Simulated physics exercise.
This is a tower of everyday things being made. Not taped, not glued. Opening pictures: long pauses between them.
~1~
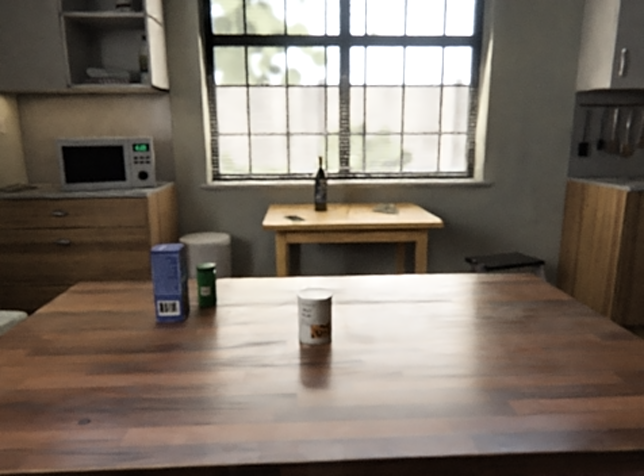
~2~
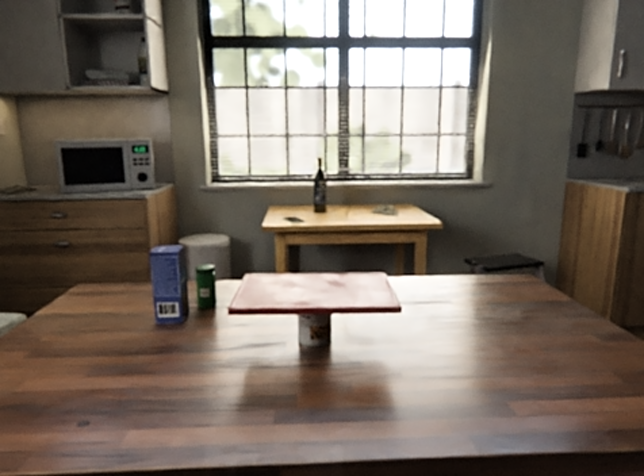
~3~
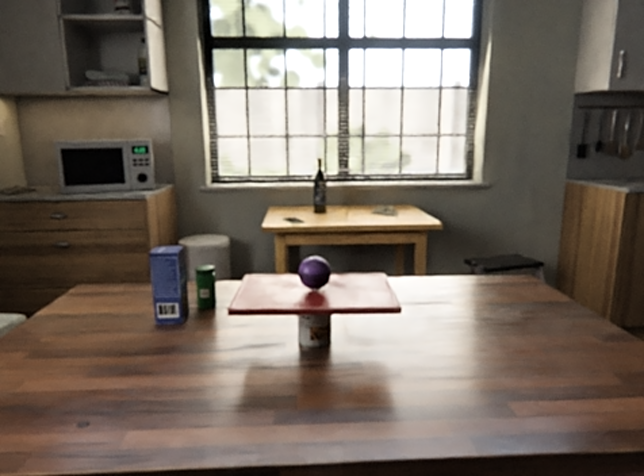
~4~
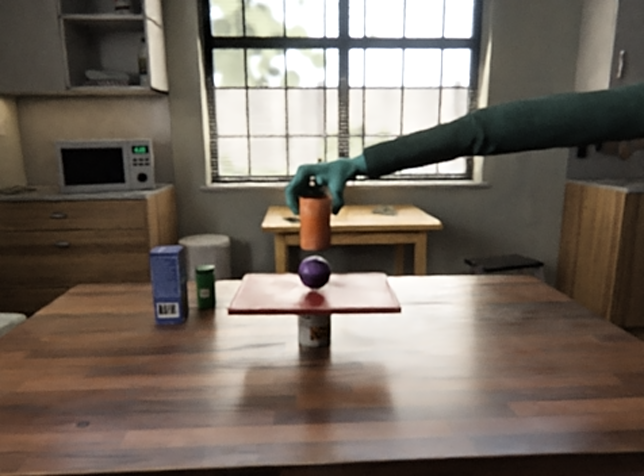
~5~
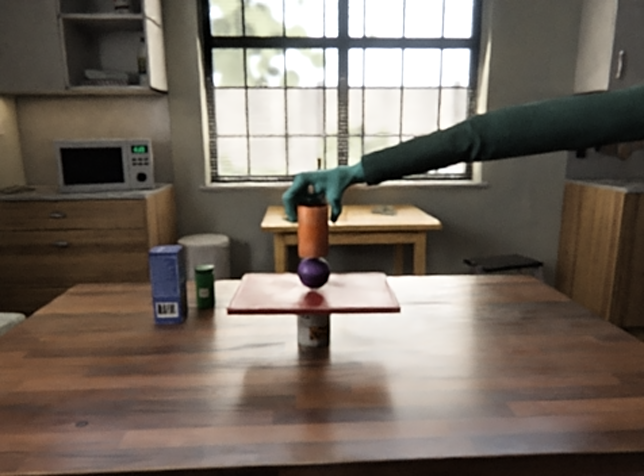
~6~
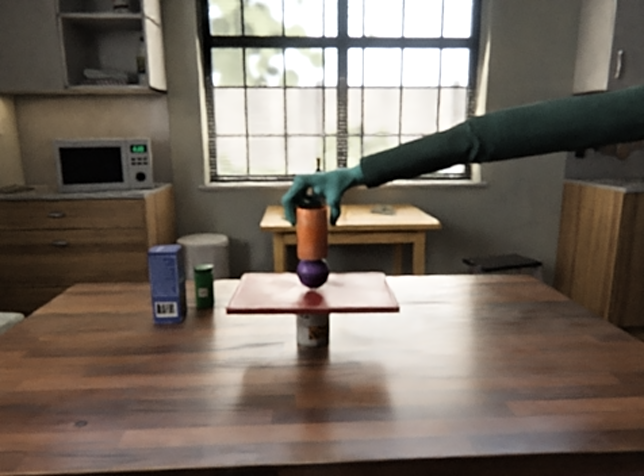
In a kitchen, a red tray appeared on a white pot on the wooden table, then a purple ball on the tray, and a green-sleeved arm lowered an orange cup onto the ball and kept holding it.
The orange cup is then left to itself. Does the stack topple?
Yes, it topples.
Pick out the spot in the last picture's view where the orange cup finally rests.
In the final view it sits at roughly (423, 396).
Then, 1.40 s on from there, orange cup turned 45° from how it was put near (331, 252).
Then, 1.60 s on from there, orange cup now fallen.
Then, 1.70 s on from there, things are still on the move.
Then, 1.90 s on from there, as before.
In the end, fallen, orange cup; the other 5 unmoved. At the end, from the last picture's camera, orange cup near (423, 396). The pile loses its balance.
